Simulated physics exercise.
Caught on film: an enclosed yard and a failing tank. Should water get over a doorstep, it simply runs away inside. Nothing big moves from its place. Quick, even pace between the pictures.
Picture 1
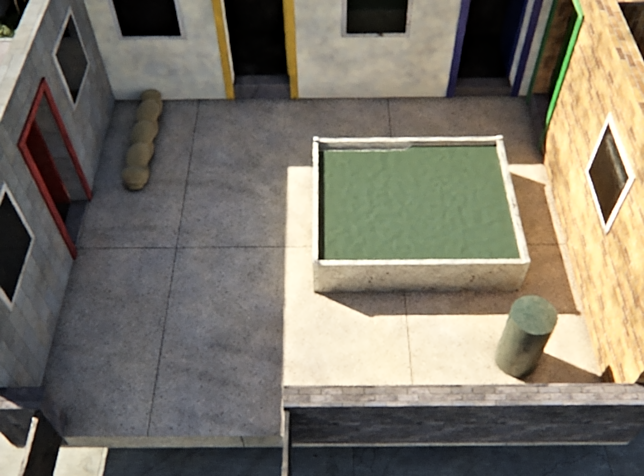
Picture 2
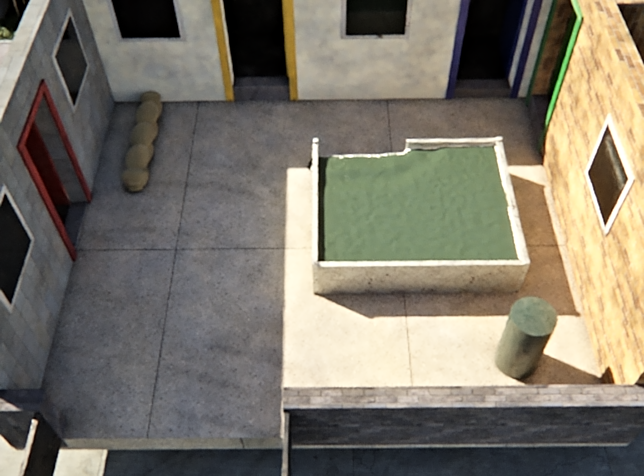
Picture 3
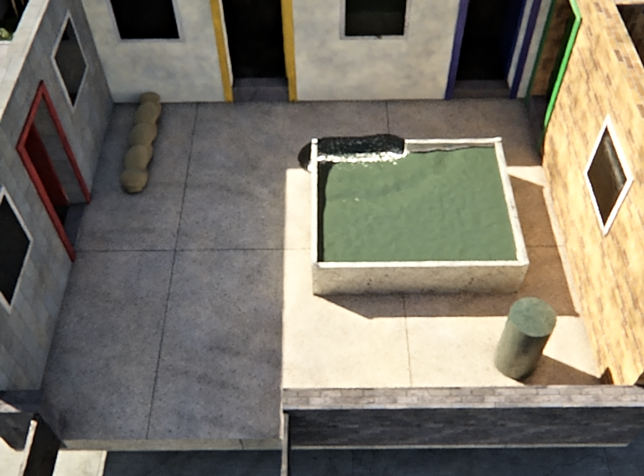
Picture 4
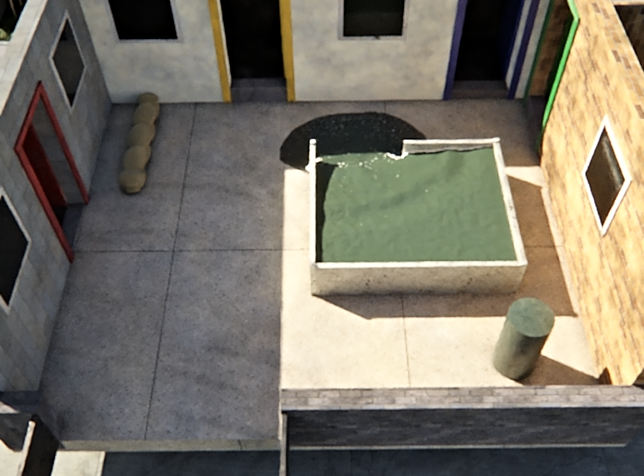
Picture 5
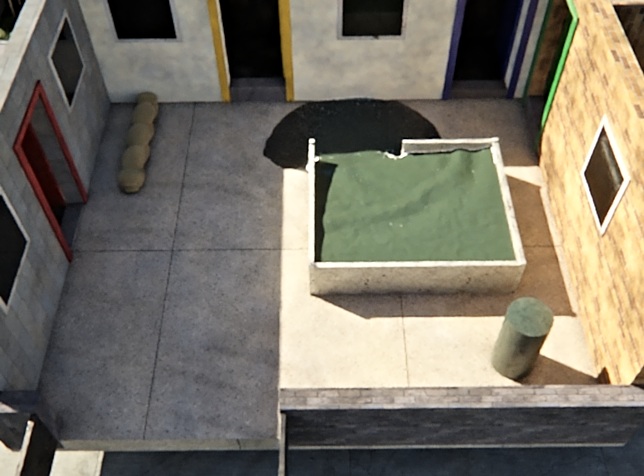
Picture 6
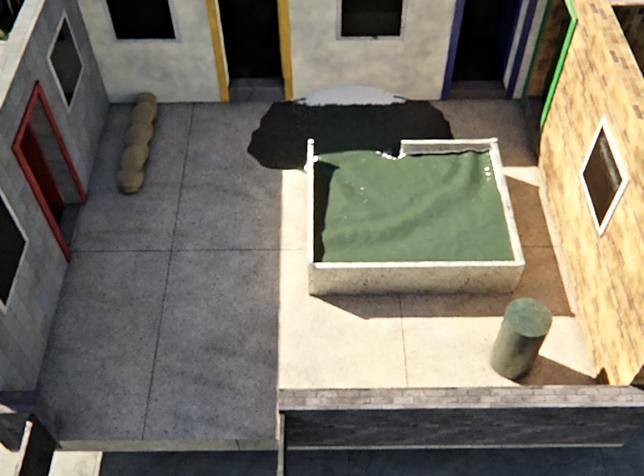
Dark water pours from the tank's broken far side and spreads across the yard floor.
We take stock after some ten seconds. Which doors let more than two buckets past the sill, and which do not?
The blue door is not overrun past two buckets; the red door is not overrun past two buckets; the green door is not overrun past two buckets; the yellow door is not overrun past two buckets.
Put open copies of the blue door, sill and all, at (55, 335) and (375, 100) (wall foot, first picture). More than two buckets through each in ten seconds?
The first door comes in lower, while the second comes in higher.
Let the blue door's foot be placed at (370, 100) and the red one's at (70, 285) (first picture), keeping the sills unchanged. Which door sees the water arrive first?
That'd be the door marked blue.
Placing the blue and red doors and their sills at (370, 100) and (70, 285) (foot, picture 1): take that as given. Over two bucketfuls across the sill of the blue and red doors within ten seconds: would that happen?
Door by door: Blue is swamped, red is spared.
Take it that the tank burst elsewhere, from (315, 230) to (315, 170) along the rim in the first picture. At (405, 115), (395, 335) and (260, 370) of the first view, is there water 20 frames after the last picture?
So: Spared, then spared, then spared.
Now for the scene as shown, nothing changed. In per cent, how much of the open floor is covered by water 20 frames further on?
Roughly 45 per cent.
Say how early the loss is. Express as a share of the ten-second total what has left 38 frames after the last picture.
Around 25 percent.
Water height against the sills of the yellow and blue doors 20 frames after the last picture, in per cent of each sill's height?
Respectively about 50 and 70 per cent.
A moment on, water covers 15 % of the floor; the blue door wet at the sill, nothing in, the red door not reached, the green door not reached, the yellow door wet at the sill, nothing in.
Next, water covers 25 % of the floor; the blue door wet at the sill, nothing in, the red door not reached, the green door wet at the sill, nothing in, the yellow door wet at the sill, nothing in.
Then, water covers 45 % of the floor; the blue door wet at the sill, nothing in, the red door not reached, the green door wet at the sill, nothing in, the yellow door wet at the sill, nothing in.
Later, water covers 85 % of the floor; the blue door under two buckets in, the red door wet at the sill, nothing in, the green door wet at the sill, nothing in, the yellow door wet at the sill, nothing in.
In the end, water covers 90 % of the floor; the blue door under two buckets in, the red door wet at the sill, nothing in, the green door wet at the sill, nothing in, the yellow door wet at the sill, nothing in.
